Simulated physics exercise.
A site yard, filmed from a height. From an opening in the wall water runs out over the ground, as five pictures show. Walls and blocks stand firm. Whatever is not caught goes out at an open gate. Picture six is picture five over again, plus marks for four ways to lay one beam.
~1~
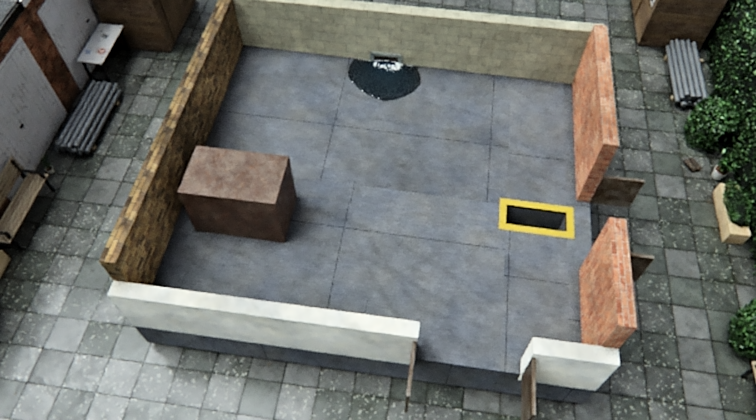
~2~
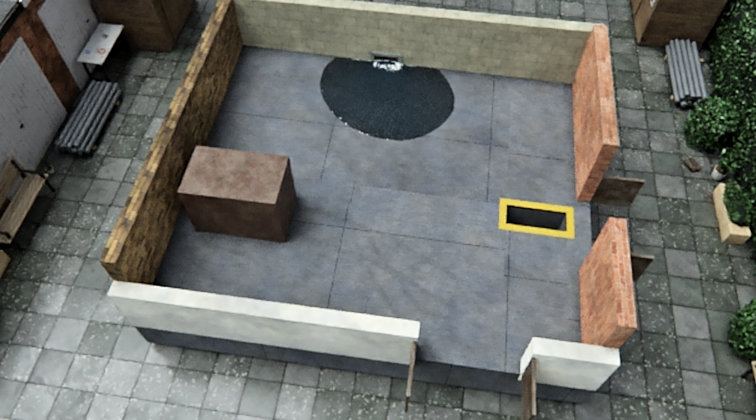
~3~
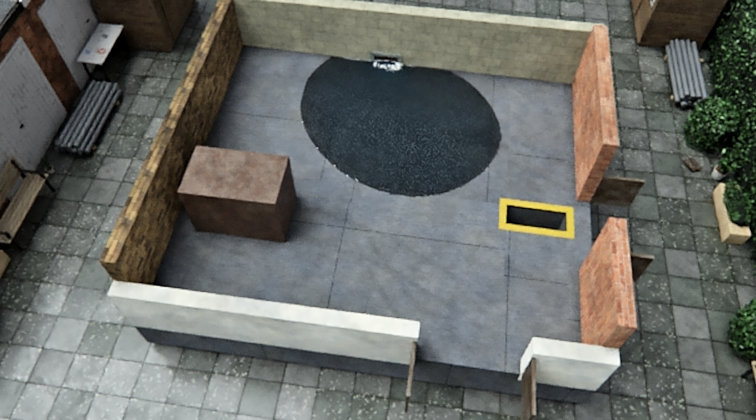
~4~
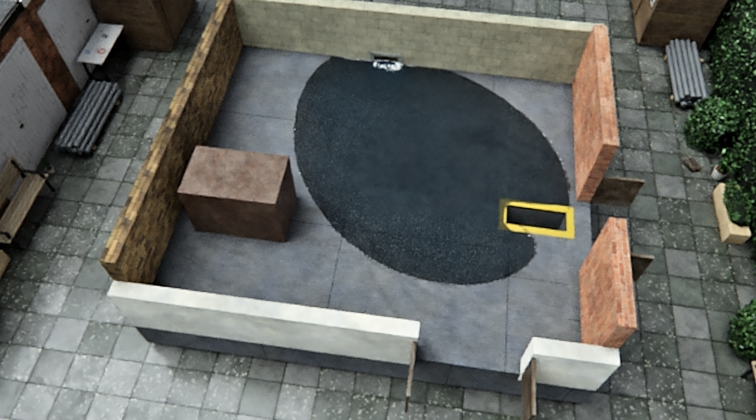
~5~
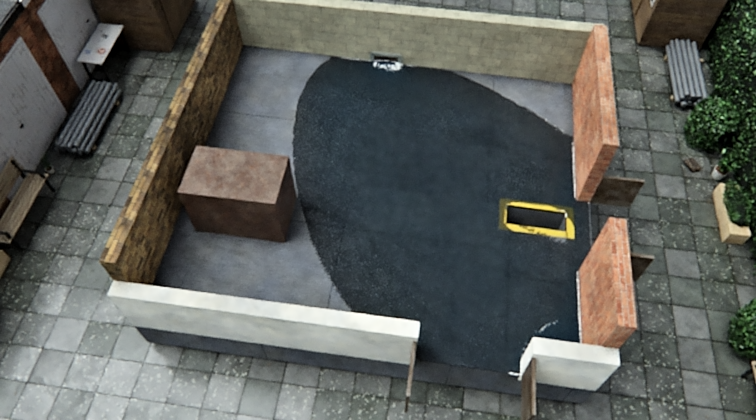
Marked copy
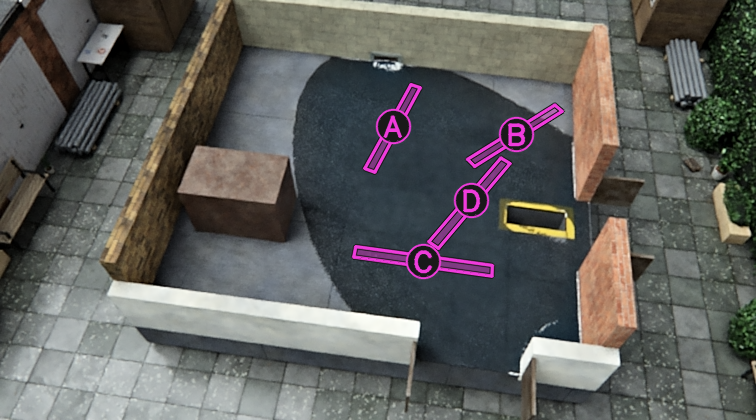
Dark water spreads from an outlet at the back wall of a walled yard with a grey slab floor, seen from a fixed, high viewpoint. A brown block stands at the left, a yellow-edged gully lies at the right near red brick walls, and gaps open at the right and front. The dark patch widens toward the viewer and rightward, surrounds the gully, and reaches both openings.
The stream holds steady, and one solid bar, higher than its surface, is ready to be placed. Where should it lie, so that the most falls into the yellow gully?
Take C.
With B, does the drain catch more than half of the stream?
No, it does not.
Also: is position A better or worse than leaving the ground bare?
Worse.
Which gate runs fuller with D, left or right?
The left gate.
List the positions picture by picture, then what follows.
Outfall at (386, 58); yellow gully at (536, 218); open gate at (578, 234); open gate at (469, 352); front seen at (414, 88), 3 % of the ground wet; yellow gully still dry, in the first frame.
Front seen at (378, 136), 11 % of the ground wet; yellow gully still dry, in the second frame.
Front seen at (411, 193), 25 % of the ground wet; yellow gully still dry, in the third frame.
Front seen at (496, 273), 45 % of the ground wet; yellow gully taking water, in the fourth frame.
Front seen at (570, 314), 62 % of the ground wet; yellow gully taking water, in the fifth frame.
On the marked copy, A from (369, 170) to (415, 86); B from (471, 162) to (558, 108); C from (354, 251) to (492, 270); D from (433, 245) to (505, 160).
With A, about 18 % of the stream goes into the yellow gully, about 82 % out by the gates.
With B, about 20 % of the stream goes into the yellow gully, about 80 % out by the gates.
With C, about 35 % of the stream goes into the yellow gully, about 65 % out by the gates.
With D, about 19 % of the stream goes into the yellow gully, about 81 % out by the gates.
